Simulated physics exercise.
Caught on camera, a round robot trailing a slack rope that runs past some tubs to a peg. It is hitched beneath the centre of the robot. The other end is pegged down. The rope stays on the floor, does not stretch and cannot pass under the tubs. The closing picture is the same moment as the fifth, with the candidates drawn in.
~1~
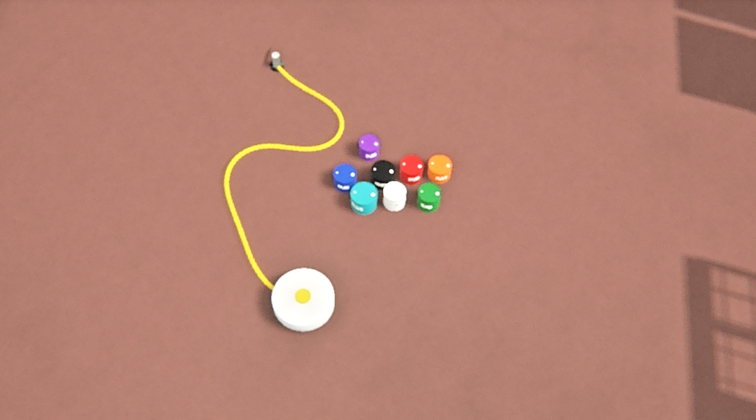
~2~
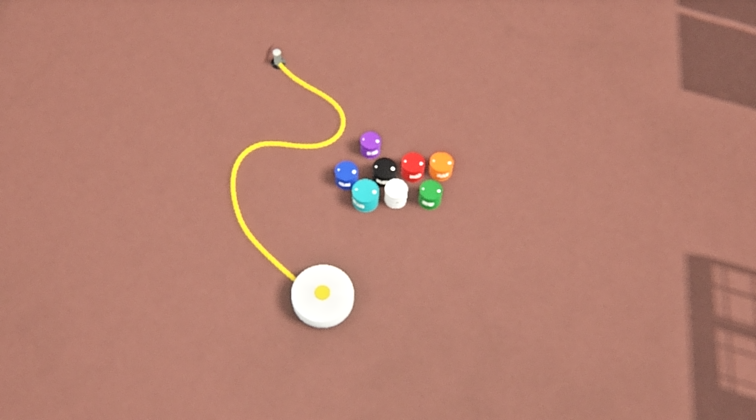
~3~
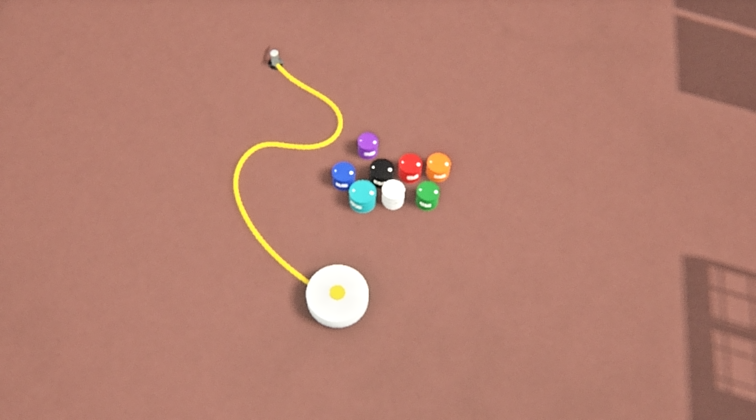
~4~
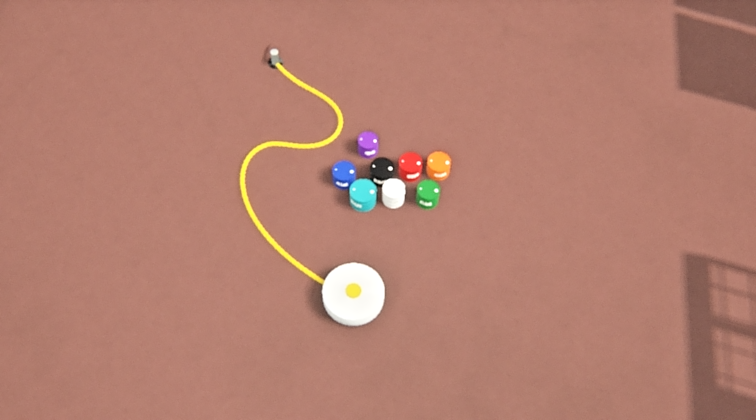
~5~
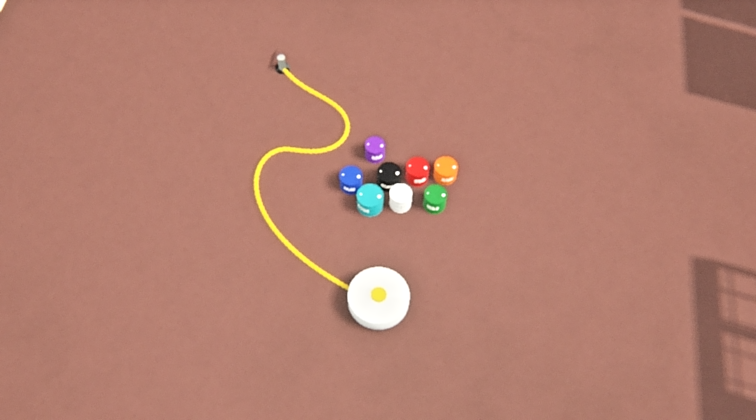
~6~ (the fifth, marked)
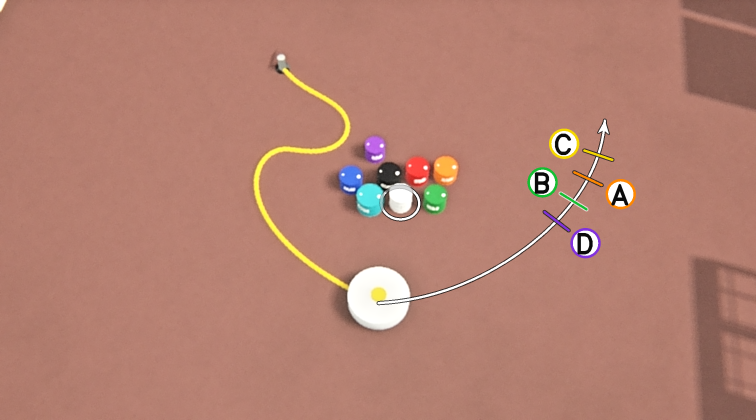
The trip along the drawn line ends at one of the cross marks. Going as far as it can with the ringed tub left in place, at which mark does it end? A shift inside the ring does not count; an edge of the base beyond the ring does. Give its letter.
Stop at A.
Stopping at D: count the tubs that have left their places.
The count is none.
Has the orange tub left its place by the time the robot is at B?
By then, no.
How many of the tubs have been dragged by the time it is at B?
The count is none.
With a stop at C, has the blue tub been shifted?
Yes.
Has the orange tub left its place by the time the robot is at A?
By then, no.
On the copy, A at (588, 179); B at (573, 201); C at (598, 155); D at (557, 221); the ring at (400, 203); the route from (378, 303) via (540, 237) to (605, 121).
On A. First, robot (473, 275); white tub (401, 198).
Then, robot (548, 226); white tub (401, 198).
Finally, robot (590, 173); black tub (391, 174); white tub (401, 198); turquoise tub (376, 191); the white tub is still in its ring.
By contrast, B is safe but short; C drags the ringed tub to (409, 187); D is safe but short.
